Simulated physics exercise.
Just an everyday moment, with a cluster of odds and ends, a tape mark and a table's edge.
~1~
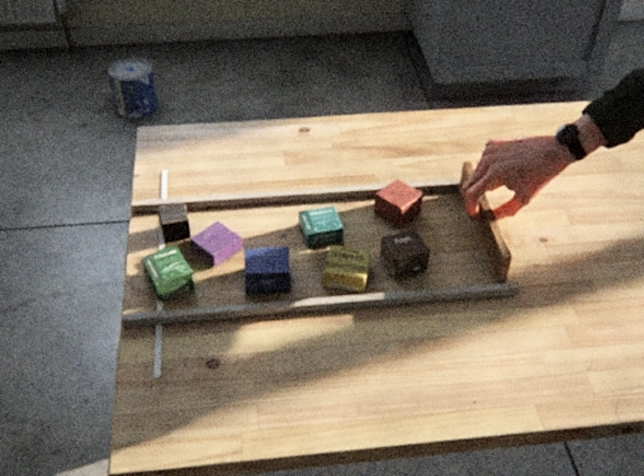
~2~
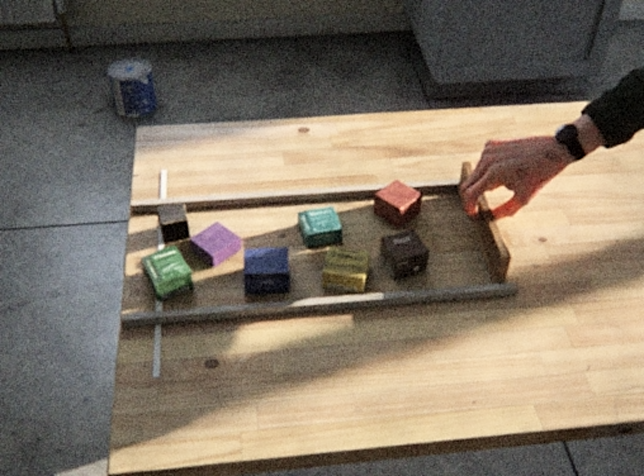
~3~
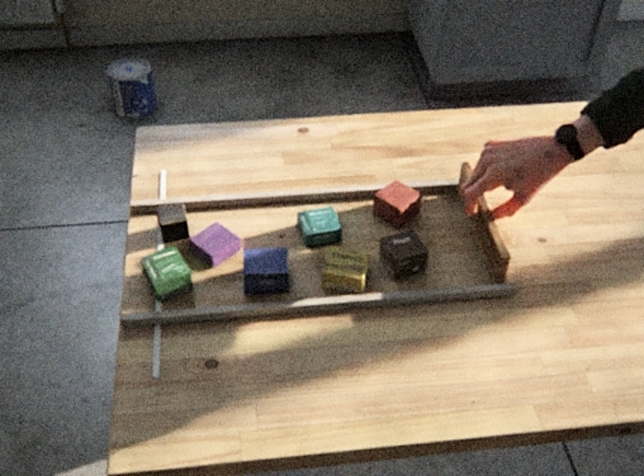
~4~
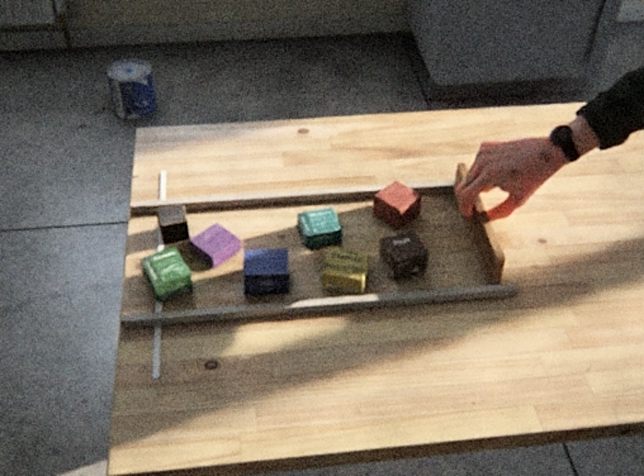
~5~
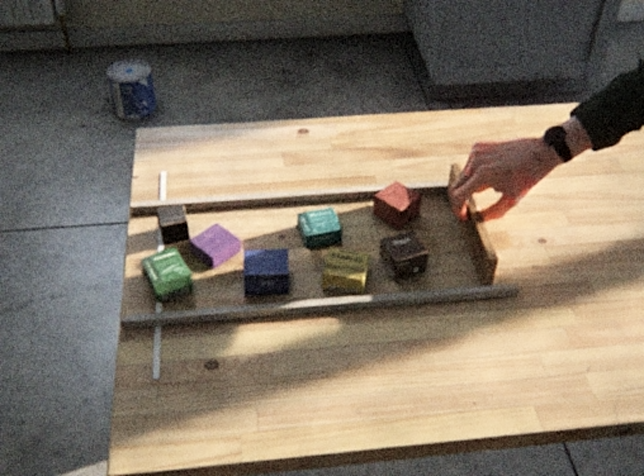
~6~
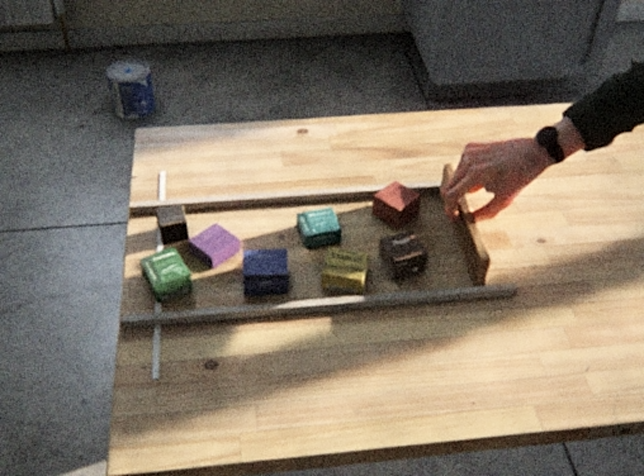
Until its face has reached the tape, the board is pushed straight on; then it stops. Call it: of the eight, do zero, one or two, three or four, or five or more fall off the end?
Five or more fall off.
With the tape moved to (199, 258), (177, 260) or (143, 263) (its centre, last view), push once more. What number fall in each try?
Try by try, 2, 4 and 5.
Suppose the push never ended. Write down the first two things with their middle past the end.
Going earliest first, it's the green box and after it the blue box.
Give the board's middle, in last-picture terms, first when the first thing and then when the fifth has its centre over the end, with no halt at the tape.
The first one at (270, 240), the next at (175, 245).
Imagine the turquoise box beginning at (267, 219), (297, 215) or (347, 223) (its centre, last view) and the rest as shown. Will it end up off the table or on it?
Goes down; goes down; stays put.
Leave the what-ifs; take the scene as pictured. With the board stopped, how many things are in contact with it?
It touches 3.
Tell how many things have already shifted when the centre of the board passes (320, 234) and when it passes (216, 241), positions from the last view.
Respectively 5 and 8.
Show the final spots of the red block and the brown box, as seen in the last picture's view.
You'll find the red block at roughly (143, 215) and the brown box at roughly (138, 273).
A little later, none off yet; green box at rest near (166, 275); black block at rest near (173, 224); purple block at rest near (214, 245).
Next, none off yet; green box shifted about its own width near (120, 274); black block at rest near (173, 224); purple block shifted a little near (201, 246).
When it is over, the number that fall off is five or more; down, yellow box, blue box, purple block, black block and green box.
